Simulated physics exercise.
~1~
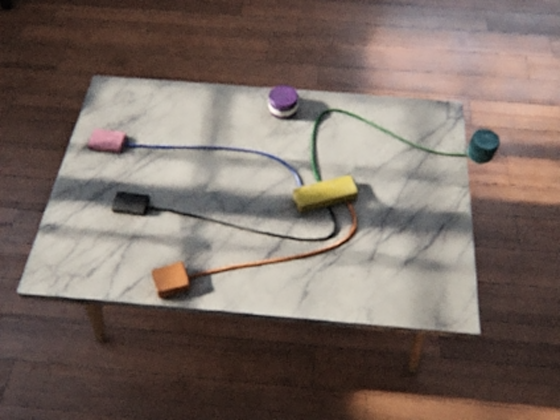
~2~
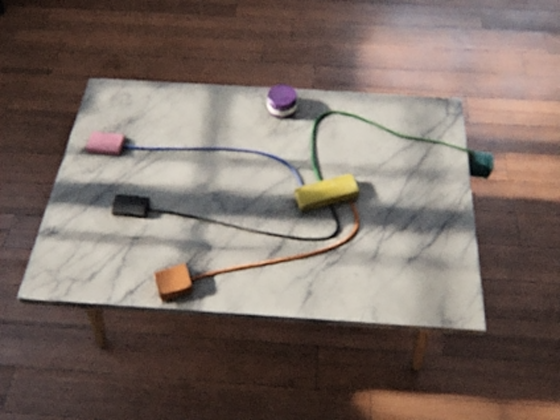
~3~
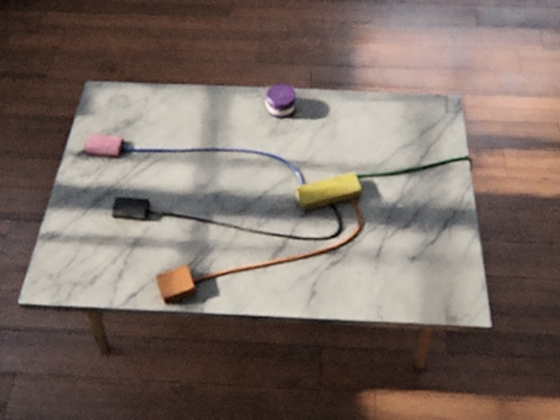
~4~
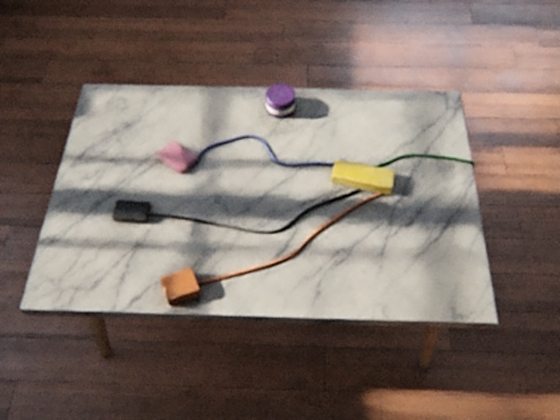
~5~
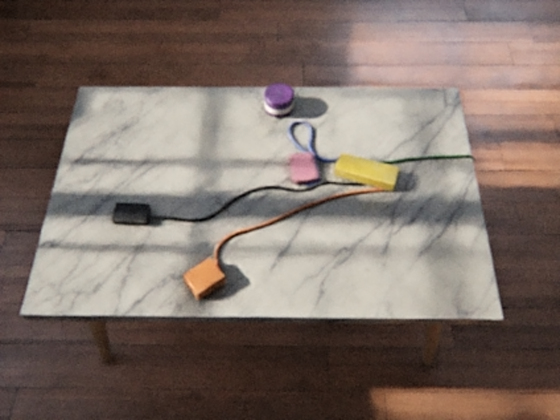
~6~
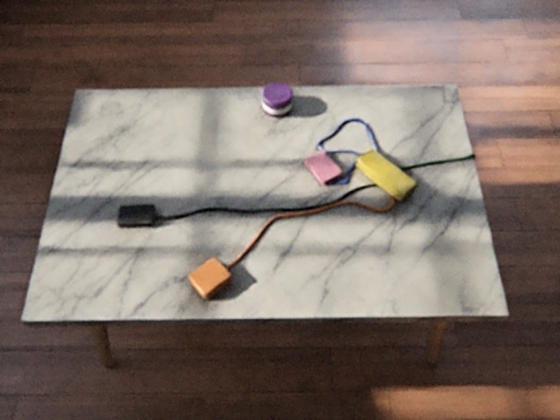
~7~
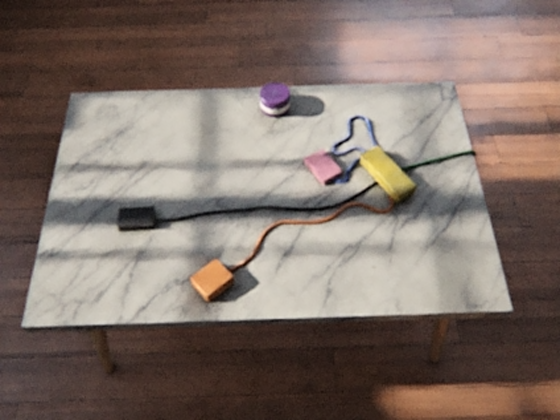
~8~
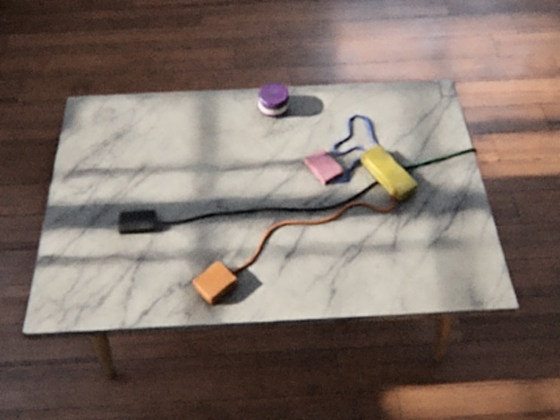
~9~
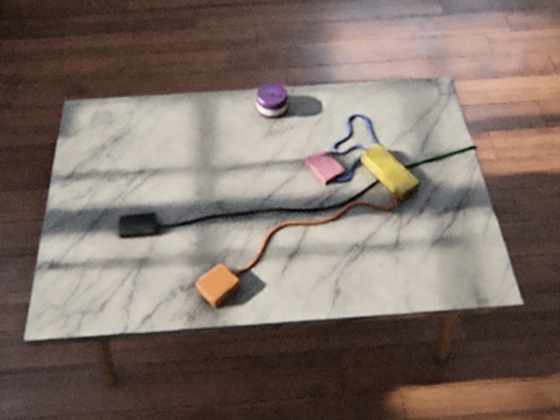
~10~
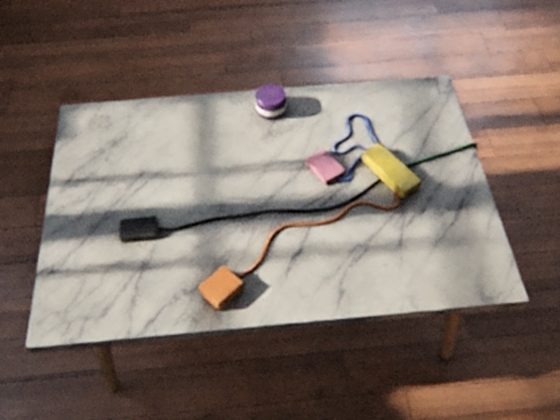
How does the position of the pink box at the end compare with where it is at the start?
At the start the pink box sits near the left edge of the table, well away from the yellow block. By the end it lies right of the middle, close beside the block.
A teal cylinder tips over the right edge of a marble-topped table, trailing a green cable from a yellow block that also has blue, black and orange cables. As it drops out of sight, the green cable pulls straight and the block is dragged to the right. The pink box on the blue cable slides right after it, ending close beside the block, while the orange box shifts slightly. The block turns a little, then everything settles. At the end the green cable runs taut over the edge, with the black box and purple canister about where they began.
